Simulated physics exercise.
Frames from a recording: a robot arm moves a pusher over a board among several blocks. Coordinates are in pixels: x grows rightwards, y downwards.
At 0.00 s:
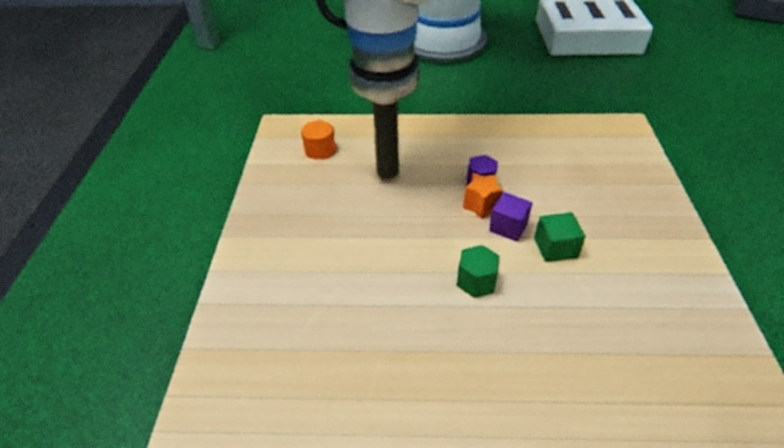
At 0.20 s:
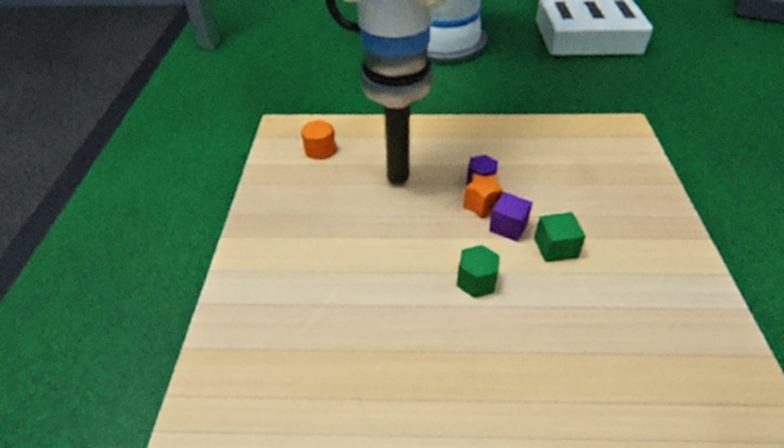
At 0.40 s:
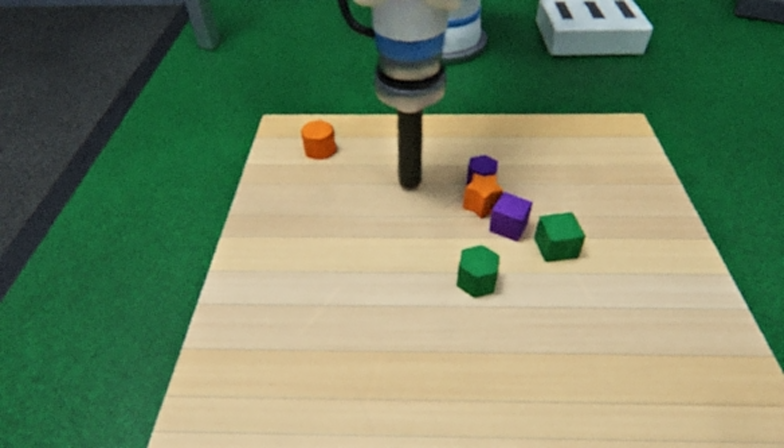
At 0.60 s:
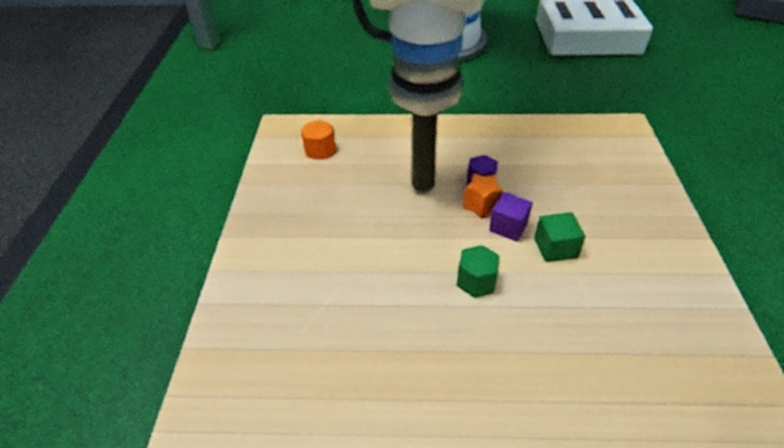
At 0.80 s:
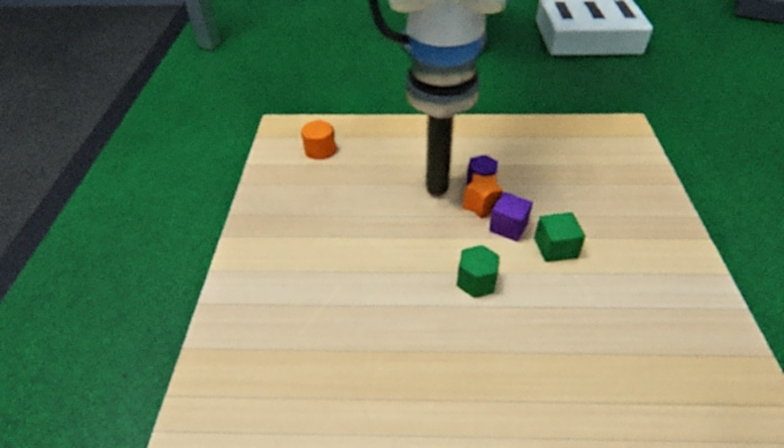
Robot arm sliding a black pusher rightward over a wooden board, nearing an orange star-shaped block while all the blocks stay still.
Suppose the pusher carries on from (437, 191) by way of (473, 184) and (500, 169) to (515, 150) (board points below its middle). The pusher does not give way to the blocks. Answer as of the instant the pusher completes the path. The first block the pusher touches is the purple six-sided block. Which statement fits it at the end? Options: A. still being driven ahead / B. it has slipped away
The answer is B.
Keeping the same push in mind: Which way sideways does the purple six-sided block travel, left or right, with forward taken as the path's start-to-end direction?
The shift goes right.
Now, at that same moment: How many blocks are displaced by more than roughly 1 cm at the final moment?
Blocks moved: One.
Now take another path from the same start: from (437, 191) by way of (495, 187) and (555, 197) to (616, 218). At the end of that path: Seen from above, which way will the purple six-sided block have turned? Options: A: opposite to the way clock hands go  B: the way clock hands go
A - opposite to the way clock hands go.
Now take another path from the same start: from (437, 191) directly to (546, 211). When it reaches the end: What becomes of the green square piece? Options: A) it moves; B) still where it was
Answer: A.
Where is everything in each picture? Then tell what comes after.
In the first picture, pusher's lower end (388, 172); purple six-sided block (483, 163); orange star-shaped block (485, 184).
In the second picture, pusher (398, 176); blocks still.
In the third picture, pusher (410, 180); blocks still.
In the fourth picture, pusher (423, 184); blocks still.
In the fifth picture, pusher (437, 186); purple six-sided block (483, 163); orange star-shaped block (485, 184).
The first path, step by step. One third of the way, pusher (474, 179); purple six-sided block (504, 160).
Two thirds of the way, pusher (501, 164); purple six-sided block (529, 155), turned 65° clockwise.
At the end, pusher (516, 144); purple six-sided block (531, 154), turned 75° clockwise; orange star-shaped block still.
